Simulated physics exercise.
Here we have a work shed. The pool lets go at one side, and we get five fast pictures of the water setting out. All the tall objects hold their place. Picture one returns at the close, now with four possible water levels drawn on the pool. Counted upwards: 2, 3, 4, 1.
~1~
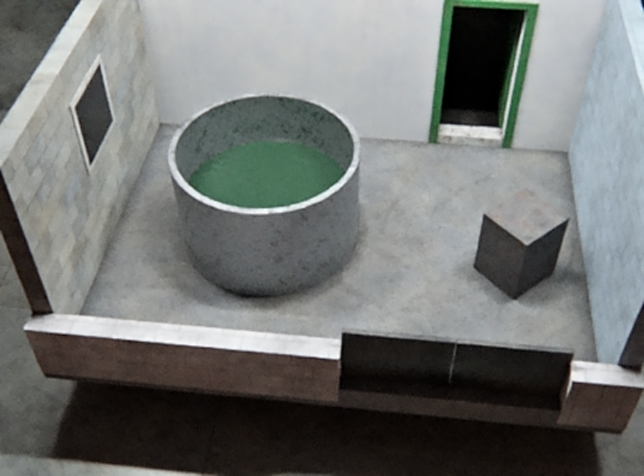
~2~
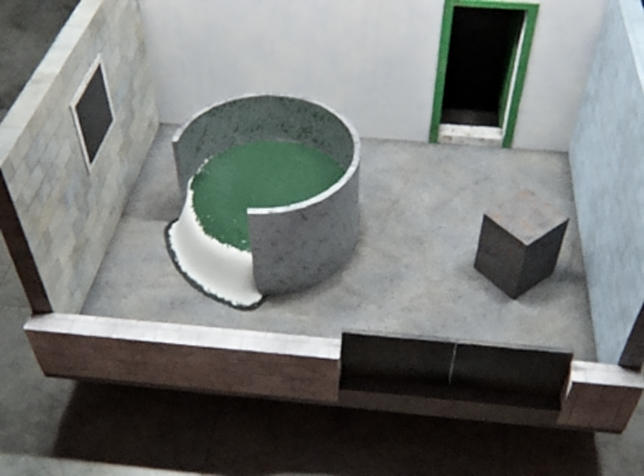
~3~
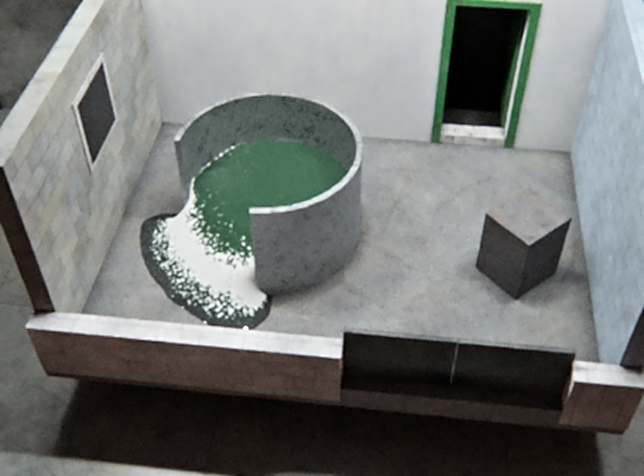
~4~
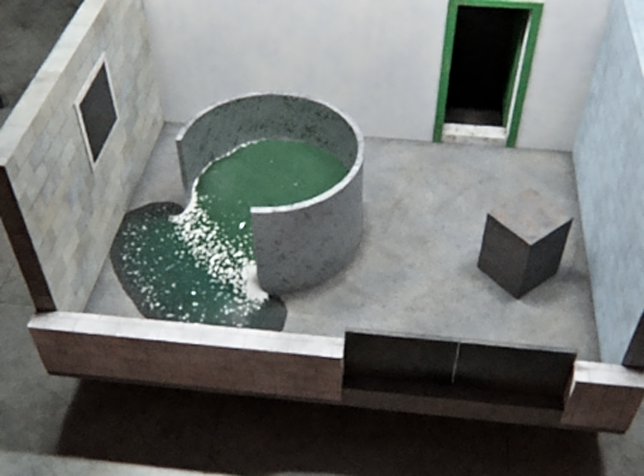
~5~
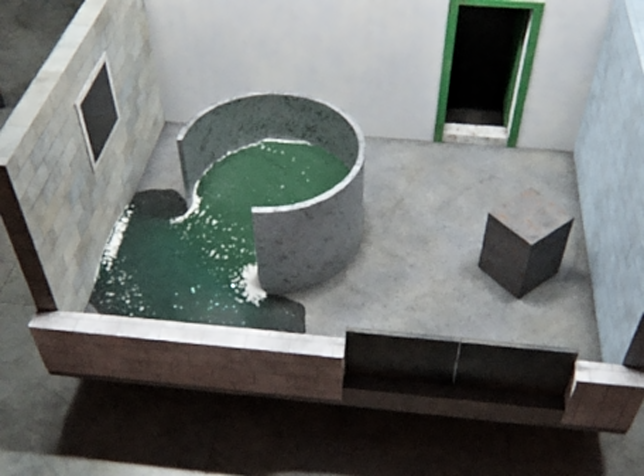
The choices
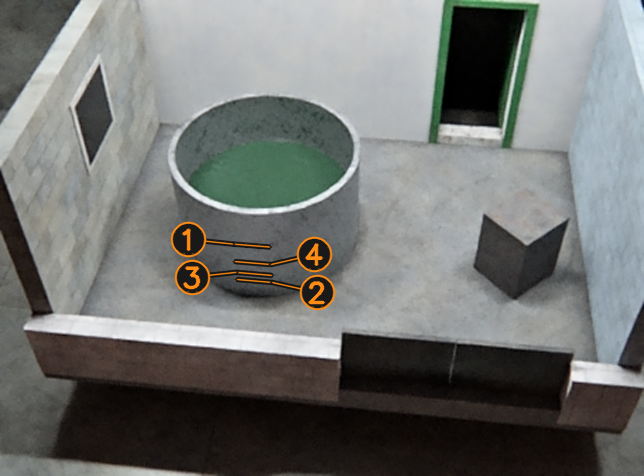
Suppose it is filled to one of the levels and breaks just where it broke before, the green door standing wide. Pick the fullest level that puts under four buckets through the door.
1 is the one.
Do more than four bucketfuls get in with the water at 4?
No, not at all.
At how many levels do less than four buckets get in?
All of them.
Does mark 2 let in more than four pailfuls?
No.
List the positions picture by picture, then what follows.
Water in the pool at rest, its middle at (268, 193); foot of the green doorway at (469, 145); shut gate at (455, 347), in the first picture.
Front seen at (247, 286), 2 % of the ground wet, in the second picture.
Front seen at (159, 221), 6 % of the ground wet, in the third picture.
Front seen at (146, 210), 12 % of the ground wet, in the fourth picture.
Front seen at (130, 213), 18 % of the ground wet, in the fifth picture.
On the marked copy, 1 at (251, 245); 2 at (254, 280); 3 at (253, 273); 4 at (252, 263); from the bottom up 2, 3, 4, 1.
Choosing 1, a bucket or two gets in.
Choosing 2, nothing gets over.
Choosing 3, nothing gets over.
Choosing 4, nothing gets over.
